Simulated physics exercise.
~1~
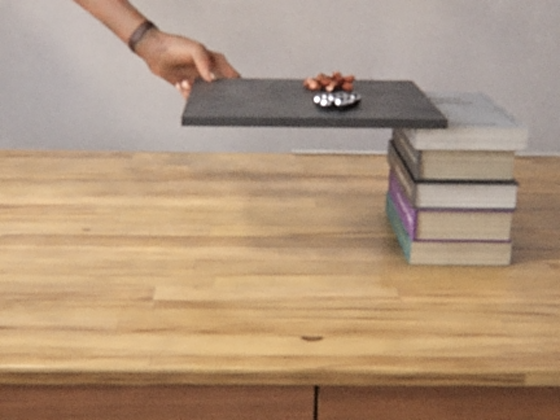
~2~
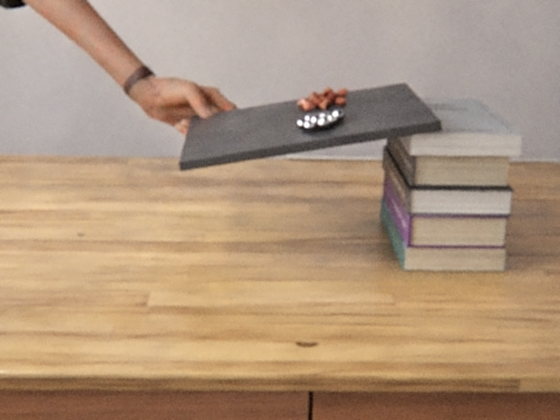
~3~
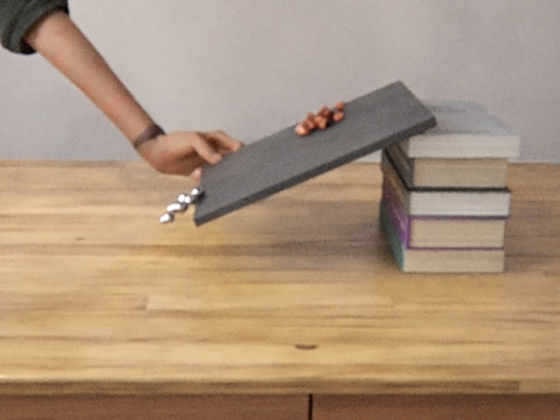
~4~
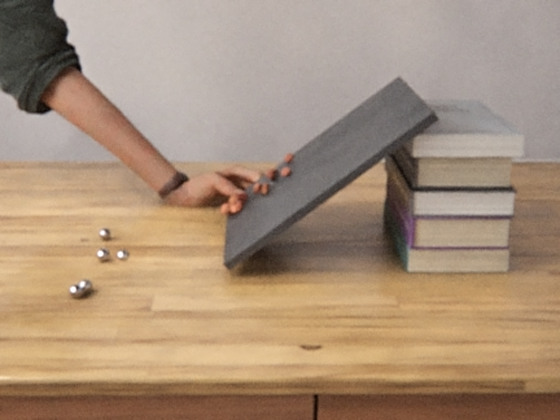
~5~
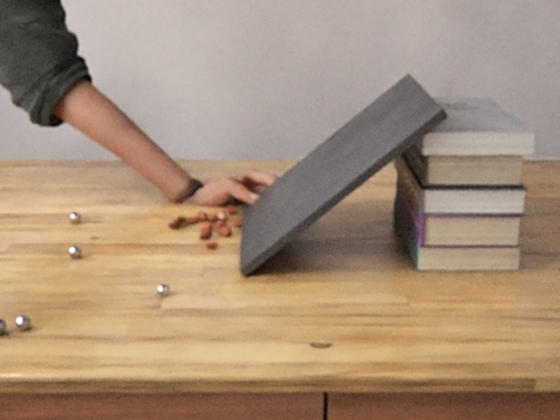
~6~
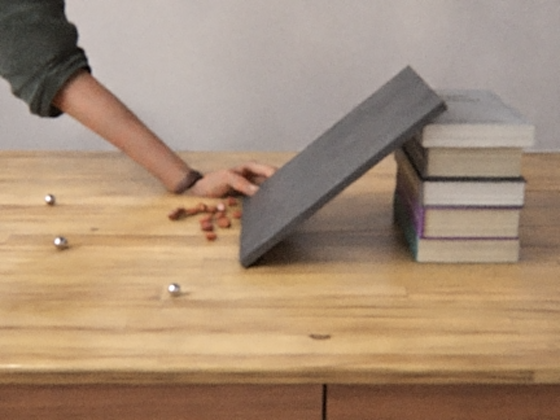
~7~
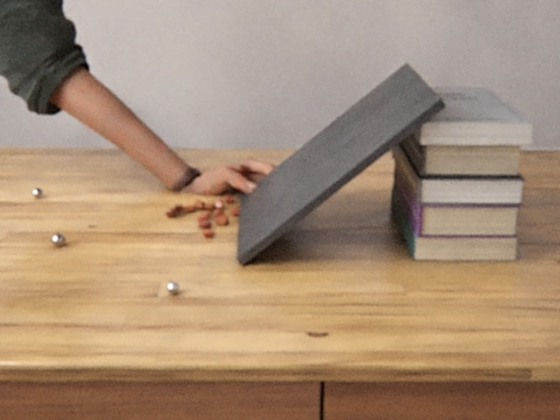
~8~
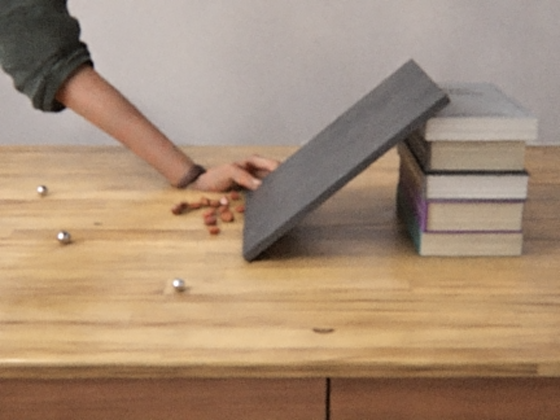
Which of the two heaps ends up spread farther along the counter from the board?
The shiny silver balls end up farther out, rolling away to the left, while the reddish-brown pieces stay near the foot of the board.
A hand lowers a board's end, spilling silver balls far left, then reddish pieces beside it.
